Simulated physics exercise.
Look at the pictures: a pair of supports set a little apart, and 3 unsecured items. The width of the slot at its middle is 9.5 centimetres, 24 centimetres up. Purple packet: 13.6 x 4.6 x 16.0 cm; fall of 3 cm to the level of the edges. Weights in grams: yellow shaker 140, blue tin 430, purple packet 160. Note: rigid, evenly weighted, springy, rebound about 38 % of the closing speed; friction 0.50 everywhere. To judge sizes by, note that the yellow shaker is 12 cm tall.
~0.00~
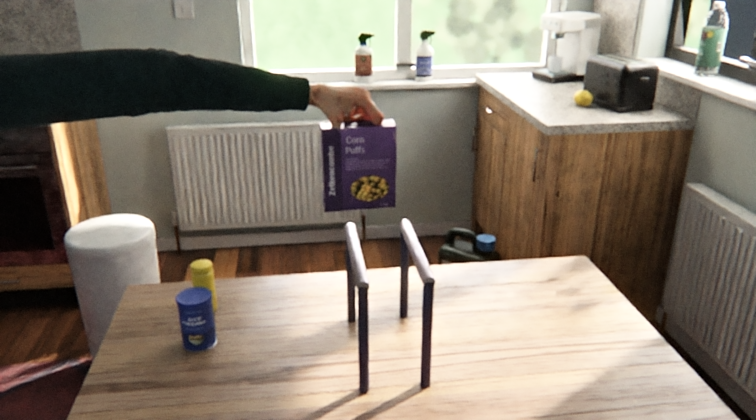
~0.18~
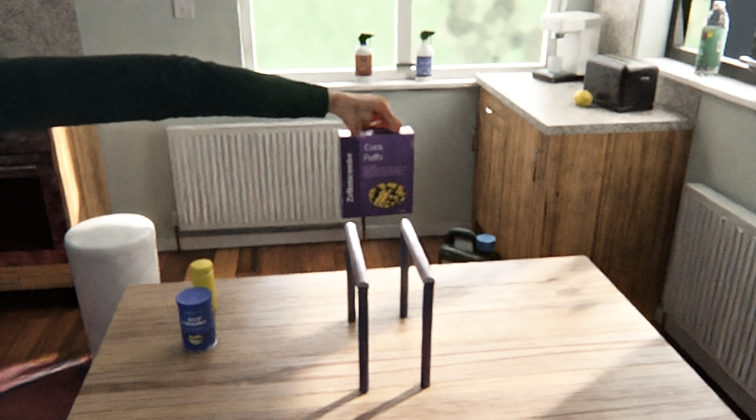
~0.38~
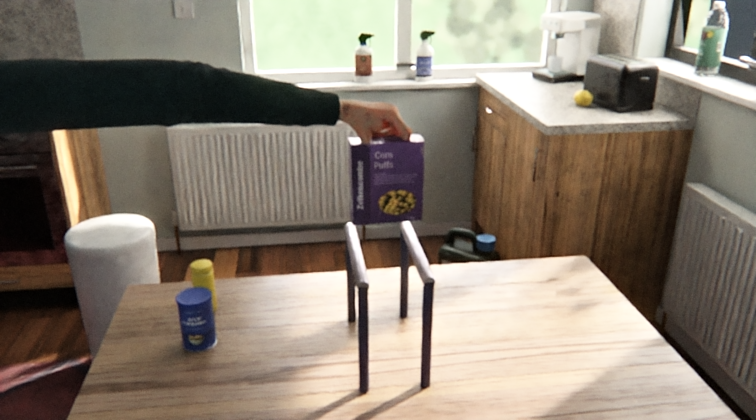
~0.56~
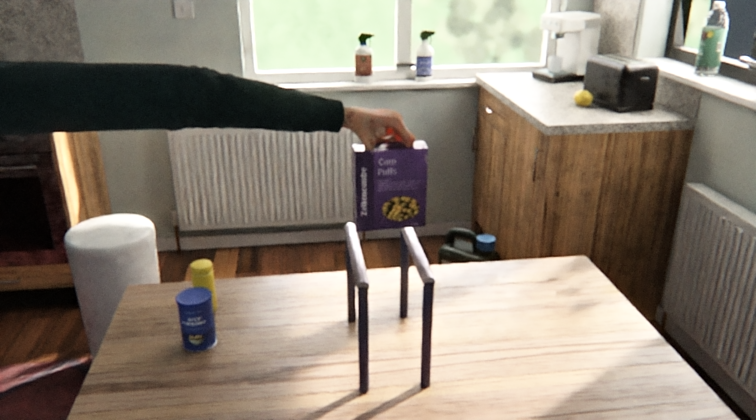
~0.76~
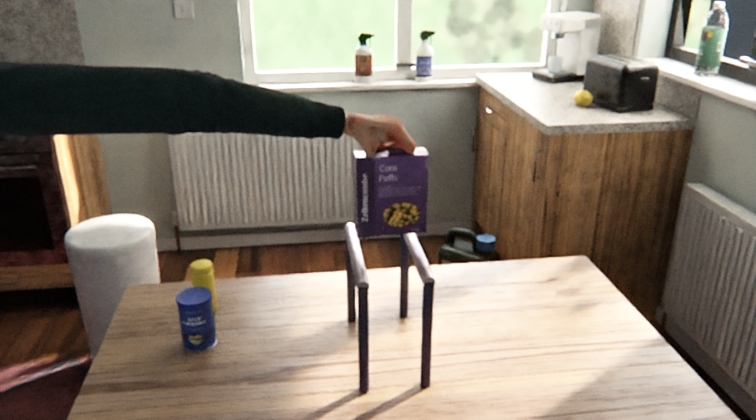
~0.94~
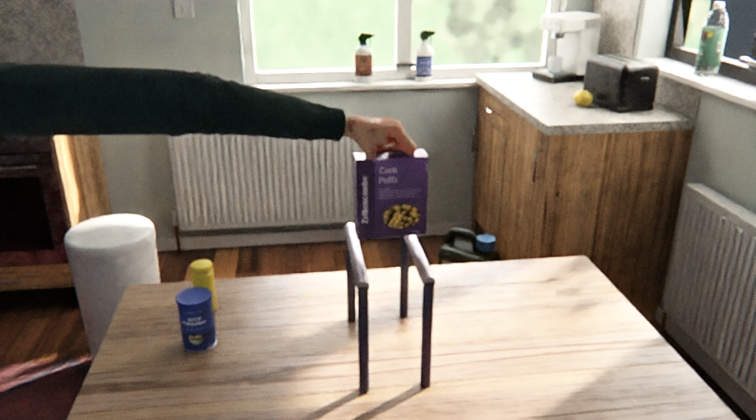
In a kitchen, a hand moves a purple packet right and down, then holds it still.
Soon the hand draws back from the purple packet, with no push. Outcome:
Held up.
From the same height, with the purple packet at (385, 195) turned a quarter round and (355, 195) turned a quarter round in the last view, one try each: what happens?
Try one: It falls through; try two: It gets stuck.
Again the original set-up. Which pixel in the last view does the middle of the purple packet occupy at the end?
Near (390, 209).
After 1.04 s, things are still on the move.
After 1.14 s, purple packet slid 3 cm near (390, 209).
After 1.44 s, purple packet resting near (390, 209).
At rest (1.9 s), all 3 in place, give or take 4 cm. Seen from the same camera at the end, purple packet near (390, 209). The packet is caught.
